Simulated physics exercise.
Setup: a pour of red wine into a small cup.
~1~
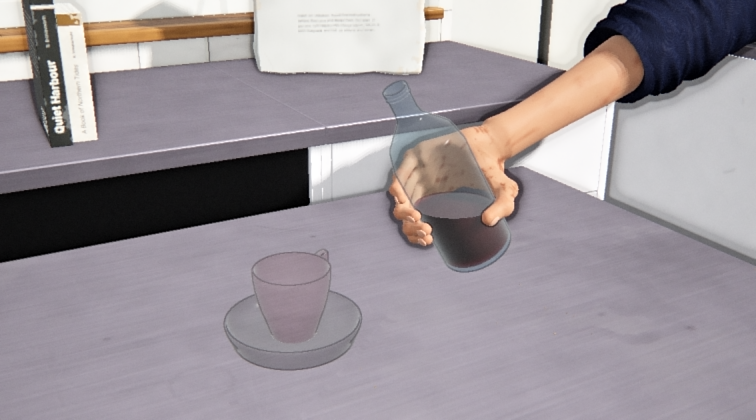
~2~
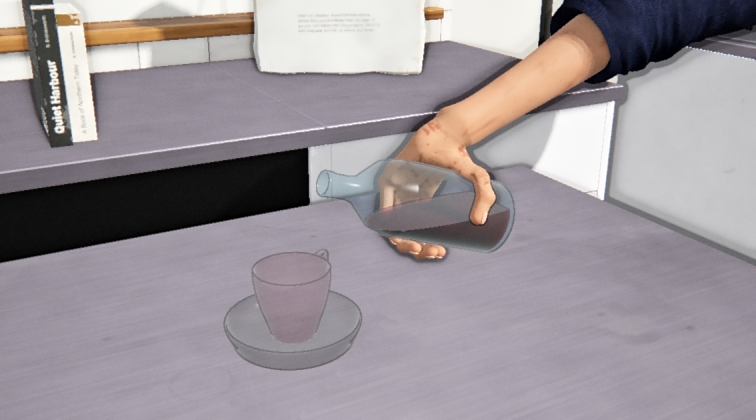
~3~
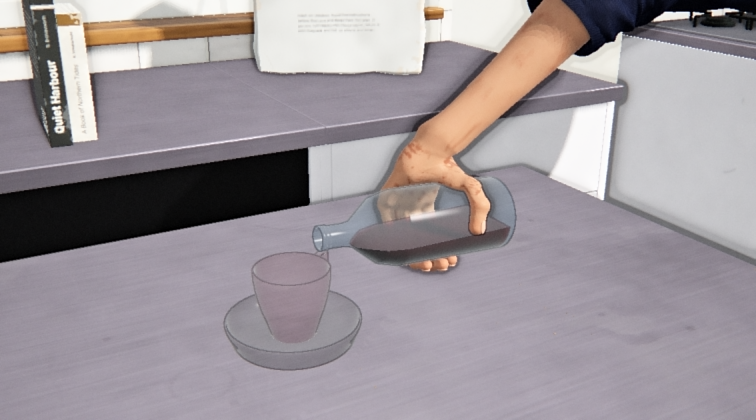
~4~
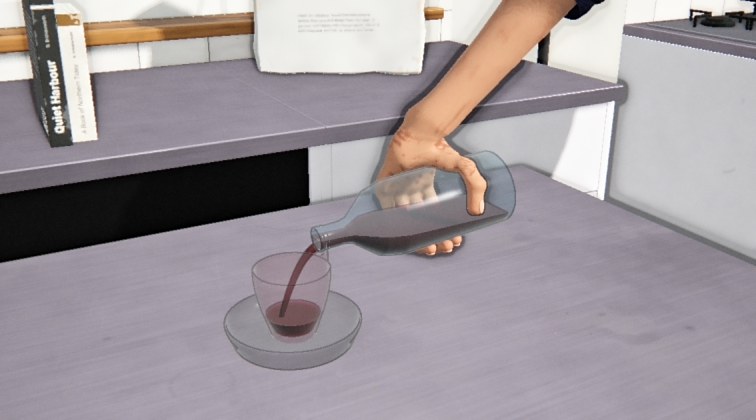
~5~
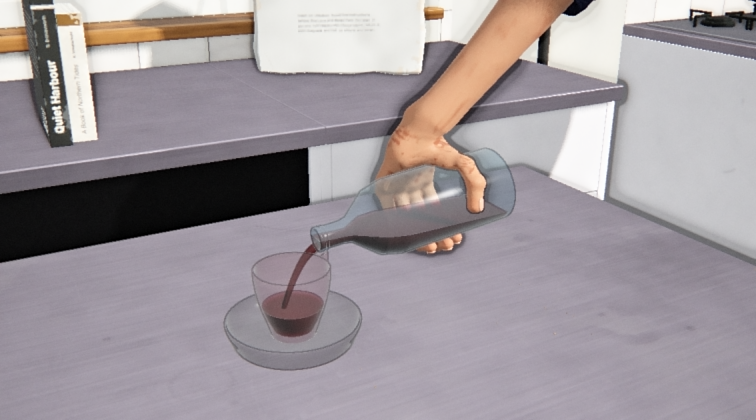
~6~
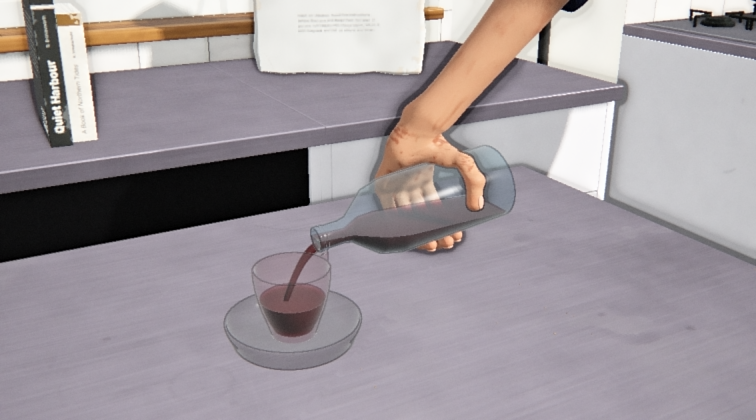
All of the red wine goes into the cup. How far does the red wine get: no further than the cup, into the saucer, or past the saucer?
Saucer takes the excess.
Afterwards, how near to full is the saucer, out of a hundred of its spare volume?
Fill at end: Approx. 30 in a hundred.
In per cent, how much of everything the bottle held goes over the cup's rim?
Near 20 percent.
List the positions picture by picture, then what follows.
In the first frame, the bottle is picked up; bottle (437, 170) tipped 30° with all of its load; cup (293, 298) empty; saucer (322, 353) dry.
In the second frame, the bottle leans over the cup; bottle (409, 201) tipped 70° with all of its load; cup (293, 298) empty.
In the third frame, the bottle leans over the cup; bottle (408, 225) tipped 85° with all of its load; cup (293, 298) empty.
In the fourth frame, the red wine is flowing; bottle (407, 213) tipped 95° with nearly all of its load; cup about a quarter full, surface at (293, 313).
In the fifth frame, the red wine is flowing; bottle (406, 211) tipped 95° with about three quarters of its load; cup (293, 298) about a third full.
In the sixth frame, the red wine is flowing; bottle (406, 209) tipped 95° with about three quarters of its load; cup about half full, surface at (293, 298); saucer (322, 353) dry.
Next, the cup is nearly full; the saucer is dry.
After that, the cup is full to the brim; the saucer is wet, with room to spare.
Finally, the cup is full to the brim; the saucer is wet, with room to spare.
